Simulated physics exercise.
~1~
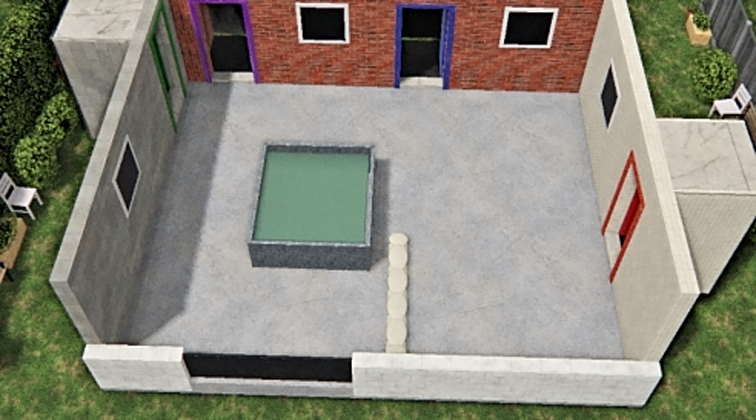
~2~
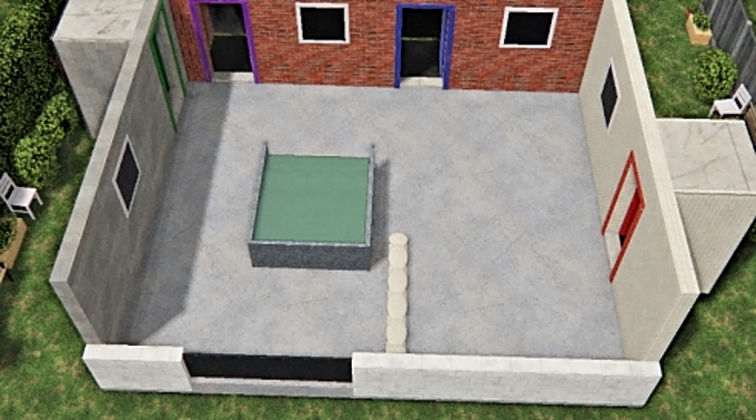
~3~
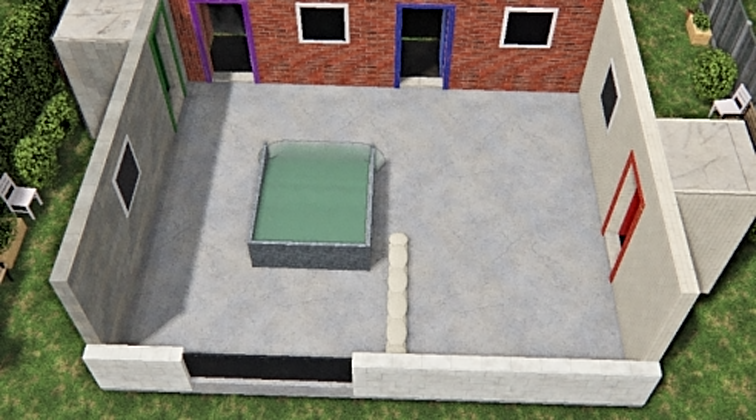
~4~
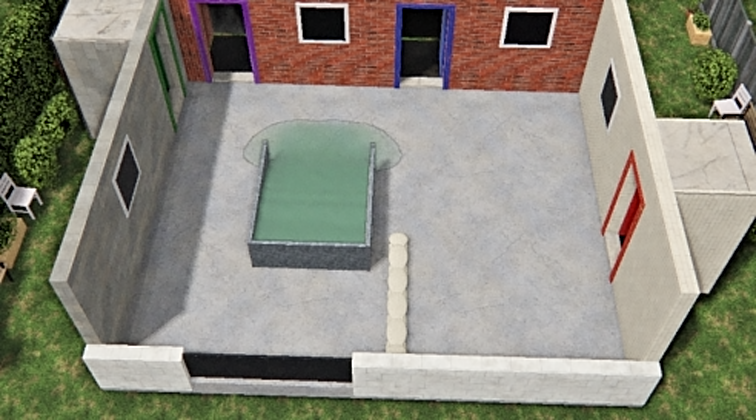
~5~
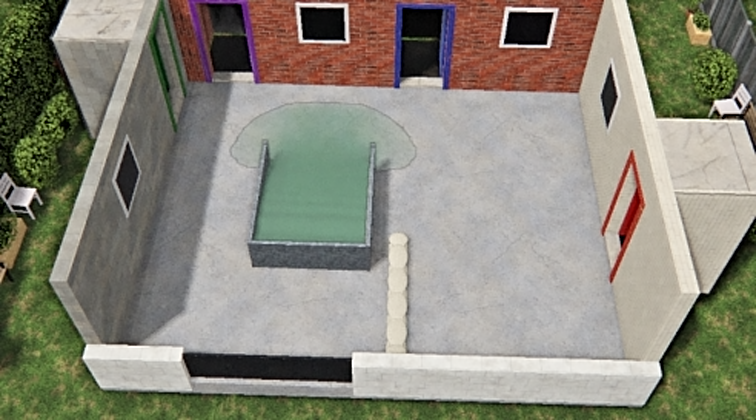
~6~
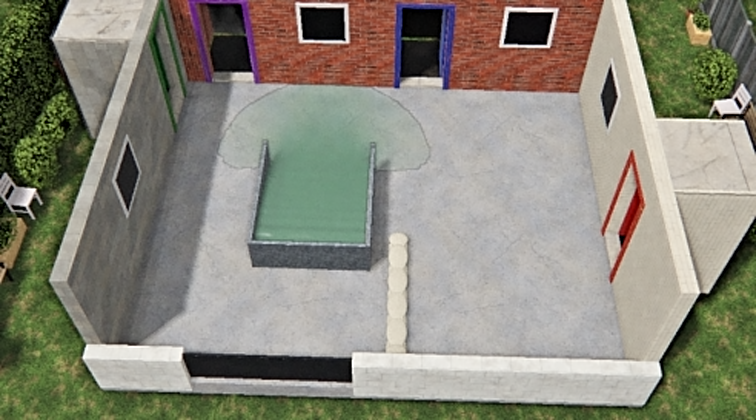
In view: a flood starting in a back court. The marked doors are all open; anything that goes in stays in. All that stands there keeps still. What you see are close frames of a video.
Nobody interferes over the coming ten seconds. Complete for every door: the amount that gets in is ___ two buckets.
Blue door: More than; green door: At most; red door: At most; purple door: More than.
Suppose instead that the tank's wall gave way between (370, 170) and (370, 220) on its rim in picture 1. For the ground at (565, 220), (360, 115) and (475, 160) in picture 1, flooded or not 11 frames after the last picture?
Spot one ends up deluged, spot two untouched by the spill, spot three deluged.
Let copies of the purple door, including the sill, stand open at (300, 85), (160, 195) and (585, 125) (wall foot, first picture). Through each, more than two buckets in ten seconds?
The first new doorway tops it, the second comes up short, the third tops it.
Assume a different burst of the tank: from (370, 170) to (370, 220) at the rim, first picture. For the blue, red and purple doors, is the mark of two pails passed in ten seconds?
Result - blue door: Below the limit; red door: Above the limit; purple door: Below the limit.
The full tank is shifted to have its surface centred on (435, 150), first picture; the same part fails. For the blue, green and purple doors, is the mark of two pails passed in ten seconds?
Blue door exceeds it; green door stays within it; purple door stays within it.
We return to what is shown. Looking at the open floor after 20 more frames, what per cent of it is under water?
It comes to roughly 40 in a hundred.
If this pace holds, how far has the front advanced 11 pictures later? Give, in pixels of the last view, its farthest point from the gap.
Somewhere about (539, 97).
A moment on, water covers 20 % of the floor; the blue door under two buckets in, the green door not reached, the red door not reached, the purple door wet at the sill, nothing in.
Next, water covers 25 % of the floor; the blue door over two buckets in, the green door wet at the sill, nothing in, the red door not reached, the purple door over two buckets in.
Then, water covers 40 % of the floor; the blue door over two buckets in, the green door wet at the sill, nothing in, the red door not reached, the purple door over two buckets in.
Later, water covers 70 % of the floor; the blue door over two buckets in, the green door wet at the sill, nothing in, the red door wet at the sill, nothing in, the purple door far over two buckets in.
In the end, water covers 95 % of the floor; the blue door over two buckets in, the green door wet at the sill, nothing in, the red door wet at the sill, nothing in, the purple door far over two buckets in.
